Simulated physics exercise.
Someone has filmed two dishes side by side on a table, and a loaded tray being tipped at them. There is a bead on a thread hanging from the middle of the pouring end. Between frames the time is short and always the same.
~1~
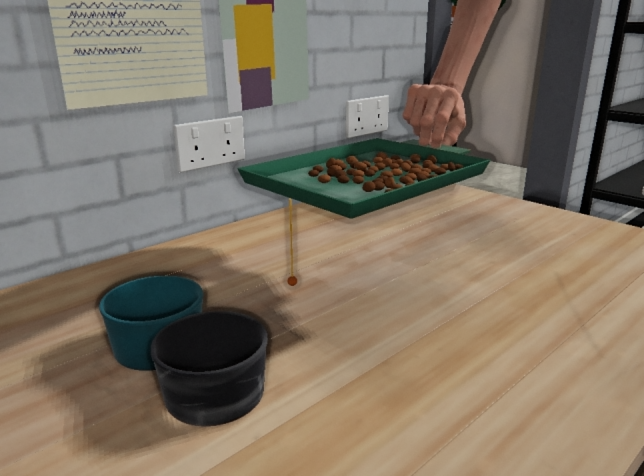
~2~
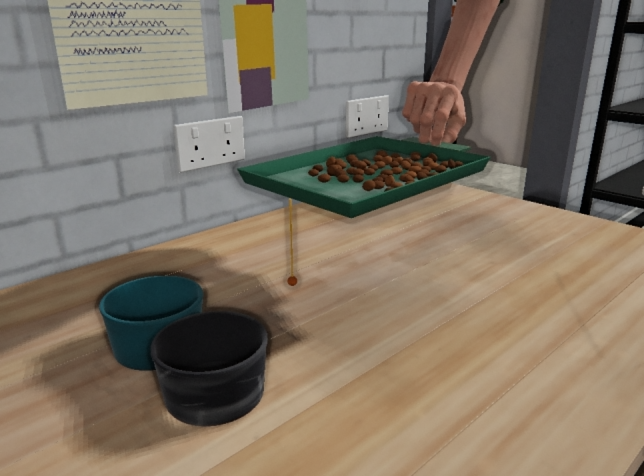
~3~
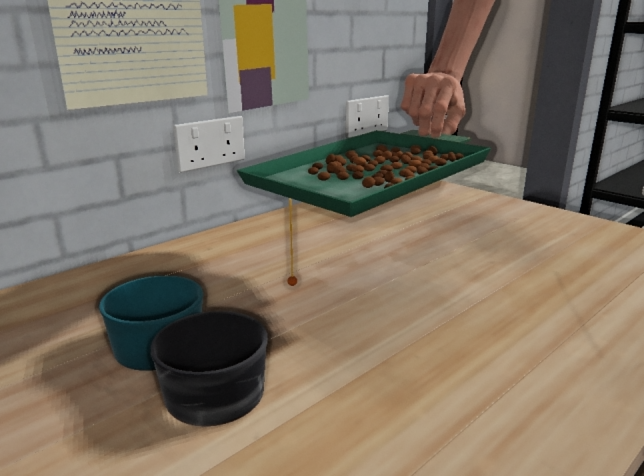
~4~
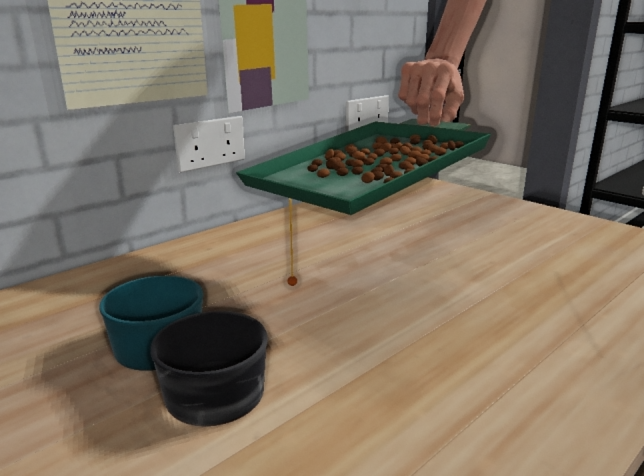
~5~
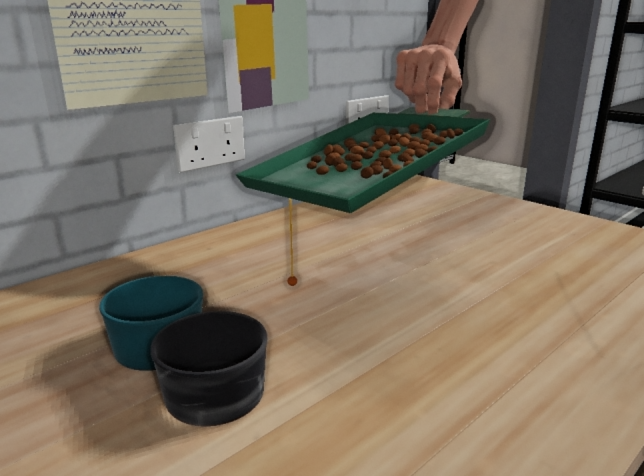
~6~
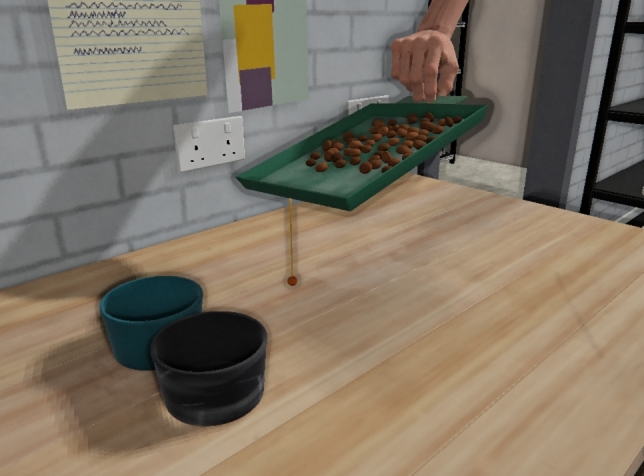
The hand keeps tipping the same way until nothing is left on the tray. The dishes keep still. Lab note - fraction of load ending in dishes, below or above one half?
Below one half.
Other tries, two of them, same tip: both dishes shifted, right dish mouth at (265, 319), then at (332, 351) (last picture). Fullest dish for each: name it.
Well, the first go goes to the leftmost dish, and the second to the leftmost dish.
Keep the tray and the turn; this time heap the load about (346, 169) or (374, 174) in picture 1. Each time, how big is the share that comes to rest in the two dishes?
First case: Around 0 %; second case: Around 0 %.
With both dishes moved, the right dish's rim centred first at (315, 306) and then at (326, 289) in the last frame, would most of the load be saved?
For the two tries in order: Exceeding half, not as much as half.
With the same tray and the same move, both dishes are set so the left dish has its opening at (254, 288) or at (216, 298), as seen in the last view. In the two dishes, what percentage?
It works out to 80 percent and then 50 percent.
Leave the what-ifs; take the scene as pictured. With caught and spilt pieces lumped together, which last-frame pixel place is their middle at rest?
Once nothing moves, the middle sits near (249, 326).
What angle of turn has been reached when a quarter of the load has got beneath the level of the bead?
I'd say close to 70 degrees.
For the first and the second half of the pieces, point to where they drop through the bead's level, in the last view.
Near (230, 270) to start, and near (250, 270) afterwards.
Shortly afterwards, tray tipped steeply; the bulk on the tray; a little in the air.
Next, tray tipped right over; near a quarter on the tray; only a few in the left dish; near two thirds outside both; near a quarter in the air.
Some moments later, tray tipped past a quarter turn; only a few in the left dish; all but a few outside both.
In the end, tray tipped past a quarter turn; none at all in the right dish; only a few in the left dish; all but a few outside both.
